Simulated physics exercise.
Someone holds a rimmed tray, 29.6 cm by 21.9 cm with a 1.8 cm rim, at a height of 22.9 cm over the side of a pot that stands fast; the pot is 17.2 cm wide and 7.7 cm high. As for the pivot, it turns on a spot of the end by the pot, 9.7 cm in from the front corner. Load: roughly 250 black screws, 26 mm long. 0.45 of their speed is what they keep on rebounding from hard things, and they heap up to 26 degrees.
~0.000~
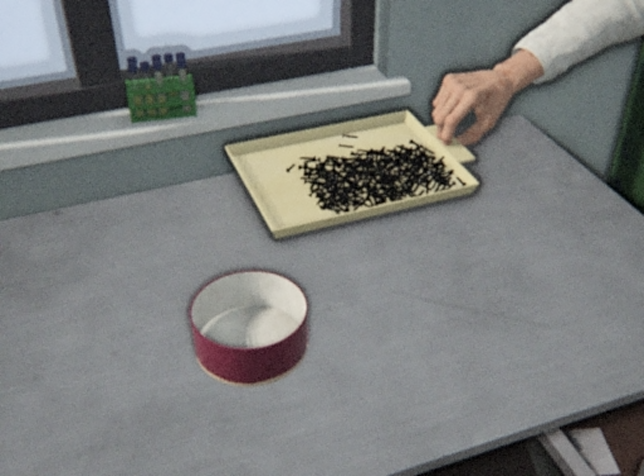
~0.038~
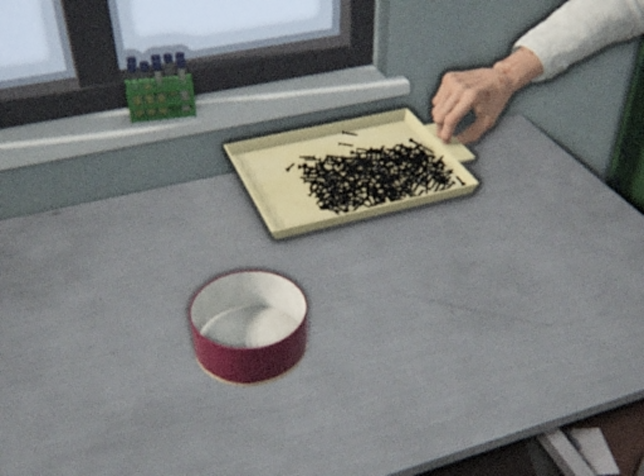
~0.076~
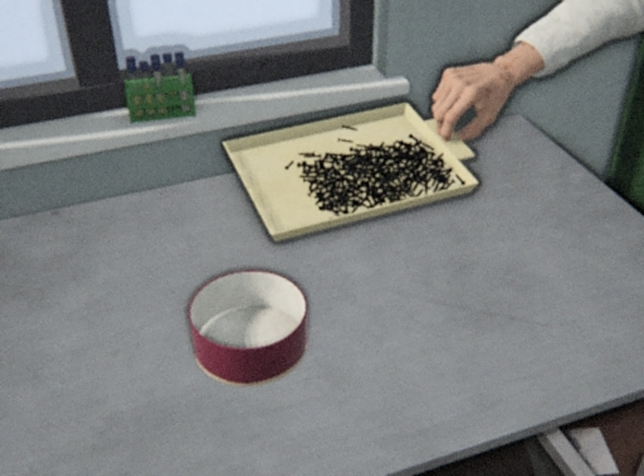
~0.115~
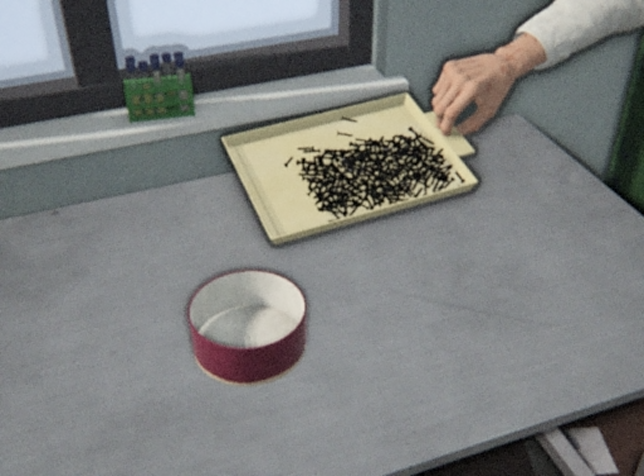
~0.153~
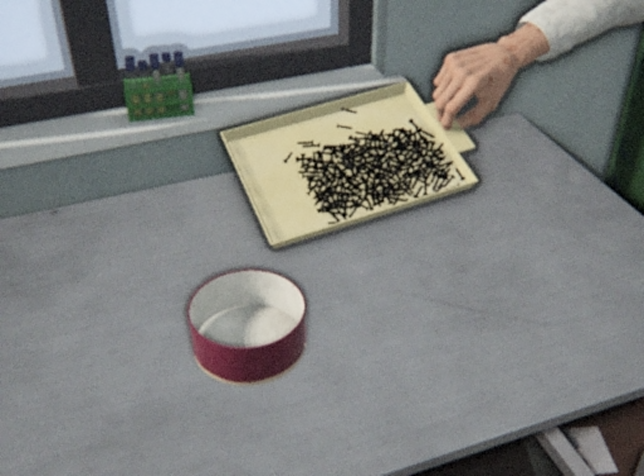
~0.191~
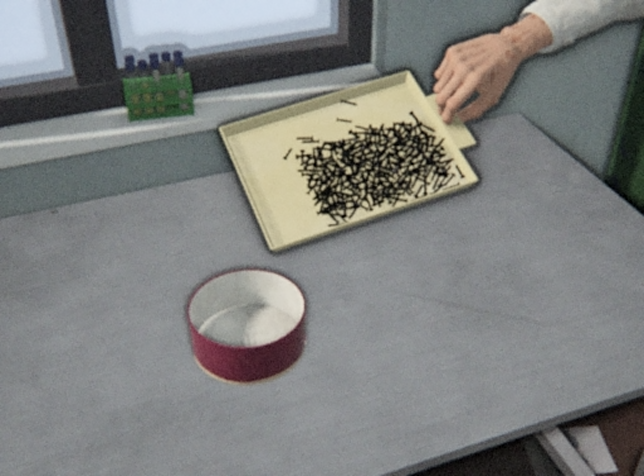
On a grey table, a hand tilts a cream tray of small black screws toward the front.
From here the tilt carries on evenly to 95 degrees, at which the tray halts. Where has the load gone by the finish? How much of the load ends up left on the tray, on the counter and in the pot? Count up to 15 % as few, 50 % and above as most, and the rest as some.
My estimate: Left on the tray few, counter most, pot some.
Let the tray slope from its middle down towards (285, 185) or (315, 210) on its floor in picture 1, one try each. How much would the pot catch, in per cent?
About 30 and 65 per cent.
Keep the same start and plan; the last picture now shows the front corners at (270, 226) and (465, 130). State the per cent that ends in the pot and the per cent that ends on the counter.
Pot 25, counter 75.
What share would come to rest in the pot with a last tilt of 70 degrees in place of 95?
Around 30 per cent, then.
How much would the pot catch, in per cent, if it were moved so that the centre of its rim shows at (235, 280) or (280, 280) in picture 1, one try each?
Some 5 and 25 per cent.
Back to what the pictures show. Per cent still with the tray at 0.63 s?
Estimate: About 45 percent.
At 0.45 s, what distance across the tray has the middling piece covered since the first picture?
5 cm.
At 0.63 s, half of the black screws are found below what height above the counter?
I'd say near 16 cm.
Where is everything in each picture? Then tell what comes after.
The first frame shows tray tilt 0 degrees, front corners at (276, 227) and (473, 182); middle of the pieces at (377, 175); pot at (249, 308).
The second frame shows tray tilt 1 degrees, front corners at (275, 227) and (472, 182); middle of the pieces at (377, 175).
The third frame shows tray tilt 3 degrees, front corners at (275, 230) and (472, 181), lowest corner left front; middle of the pieces at (376, 173).
The fourth frame shows tray tilt 8 degrees, front corners at (274, 234) and (471, 180), lowest corner left front; middle of the pieces at (376, 171).
The fifth frame shows tray tilt 13 degrees, front corners at (274, 239) and (471, 179), lowest corner left front; middle of the pieces at (376, 168).
The sixth frame shows tray tilt 19 degrees, front corners at (274, 244) and (472, 178), lowest corner left front; middle of the pieces at (376, 165); pot at (247, 306). Its pace works out near 145 degrees a second.
Then, at 0.45 s, tilt 56 degrees; the tray holds 100 %, the pot 0 %.
Then, at 0.63 s, tilt 82 degrees; the tray holds 45 %, the pot 5 %.
After 0.93 s, tilt 95 degrees; the tray holds 0 %, the pot 35 %.
At rest (1.7 s), tray 0 %, counter 65 %, pot 35 %.
